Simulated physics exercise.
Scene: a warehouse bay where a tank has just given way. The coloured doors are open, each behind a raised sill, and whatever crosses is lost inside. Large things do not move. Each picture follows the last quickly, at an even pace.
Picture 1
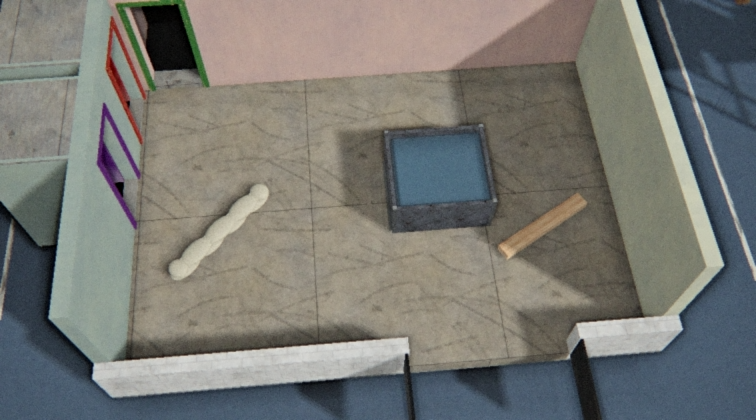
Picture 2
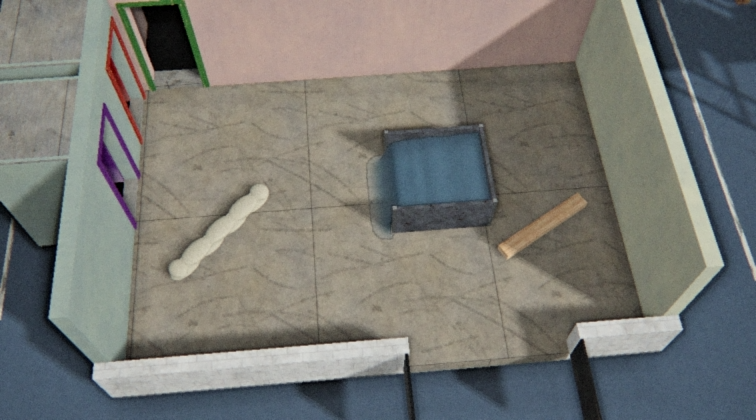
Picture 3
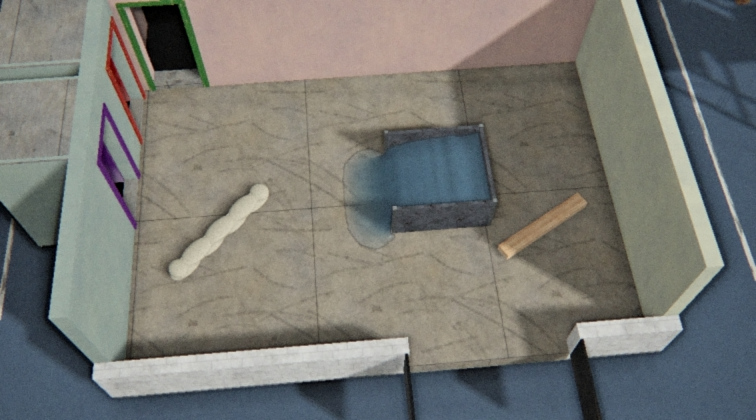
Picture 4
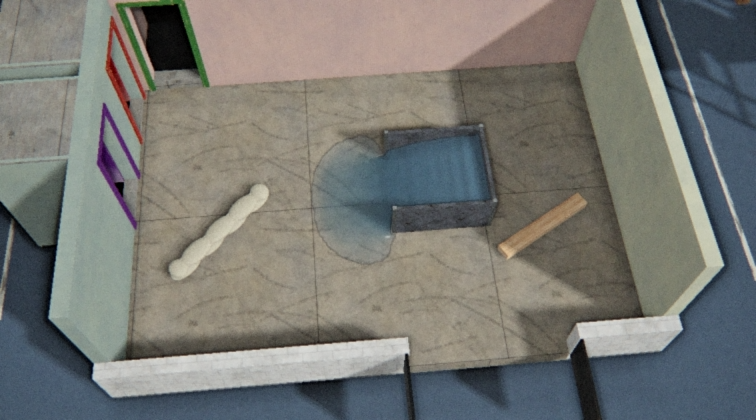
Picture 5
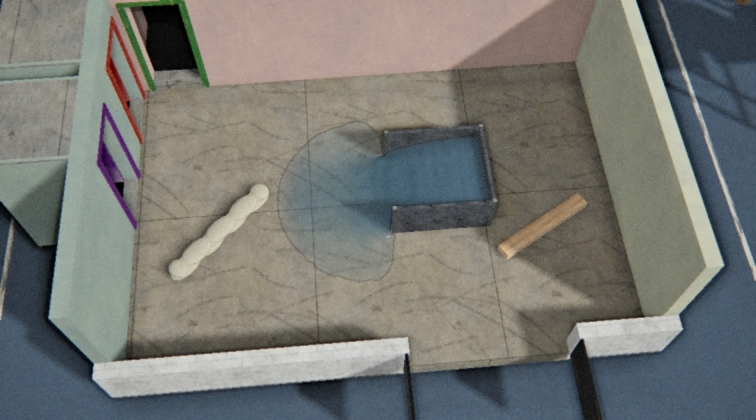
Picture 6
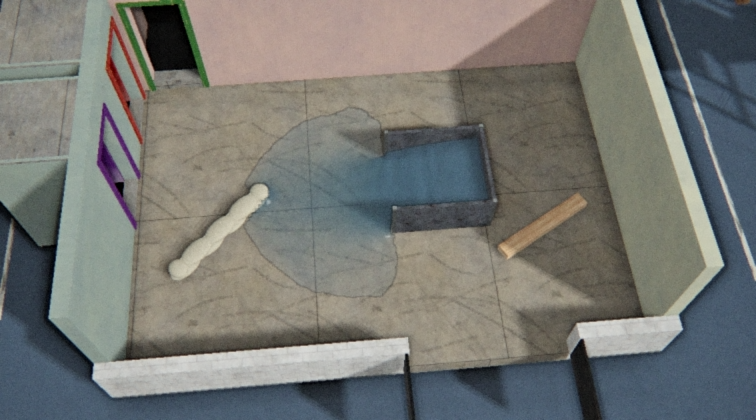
The video shows water pouring from the open left side of a dark rectangular tank in a walled room, spreading leftward across the floor in a widening sheet until its edge touches the upper end of a pale, lumpy barrier.
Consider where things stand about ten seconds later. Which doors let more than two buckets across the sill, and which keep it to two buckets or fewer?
My prediction: The red door will let through over two buckets; the purple door will let through over two buckets; the green door will let through no more than two buckets.
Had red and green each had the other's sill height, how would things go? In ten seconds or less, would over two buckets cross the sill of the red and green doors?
Outcome - red door comes up short, green door tops the limit.
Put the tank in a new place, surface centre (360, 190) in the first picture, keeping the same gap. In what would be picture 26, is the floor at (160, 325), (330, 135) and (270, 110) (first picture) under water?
I'd call them watered, still dry and watered, in the order asked.
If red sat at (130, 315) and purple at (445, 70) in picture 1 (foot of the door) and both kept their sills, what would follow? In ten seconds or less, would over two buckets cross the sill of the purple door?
Well, the purple door comes in low.
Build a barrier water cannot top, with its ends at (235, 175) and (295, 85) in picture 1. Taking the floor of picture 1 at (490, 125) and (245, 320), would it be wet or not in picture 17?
First point spared, second point soaked.
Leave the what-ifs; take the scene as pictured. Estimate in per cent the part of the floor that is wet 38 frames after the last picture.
About 55 percent.
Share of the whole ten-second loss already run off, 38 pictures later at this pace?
I make it 80 per cent.
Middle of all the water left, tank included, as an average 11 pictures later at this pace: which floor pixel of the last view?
The water's centre sits above (287, 212).
A moment on, water covers 30 % of the floor; the red door not reached, the purple door not reached, the green door not reached.
Next, water covers 40 % of the floor; the red door under two buckets in, the purple door under two buckets in, the green door wet at the sill, nothing in.
Then, water covers 45 % of the floor; the red door far over two buckets in, the purple door under two buckets in, the green door wet at the sill, nothing in.
Later, water covers 55 % of the floor; the red door far over two buckets in, the purple door over two buckets in, the green door wet at the sill, nothing in.
In the end, water covers 85 % of the floor; the red door far over two buckets in, the purple door far over two buckets in, the green door wet at the sill, nothing in.
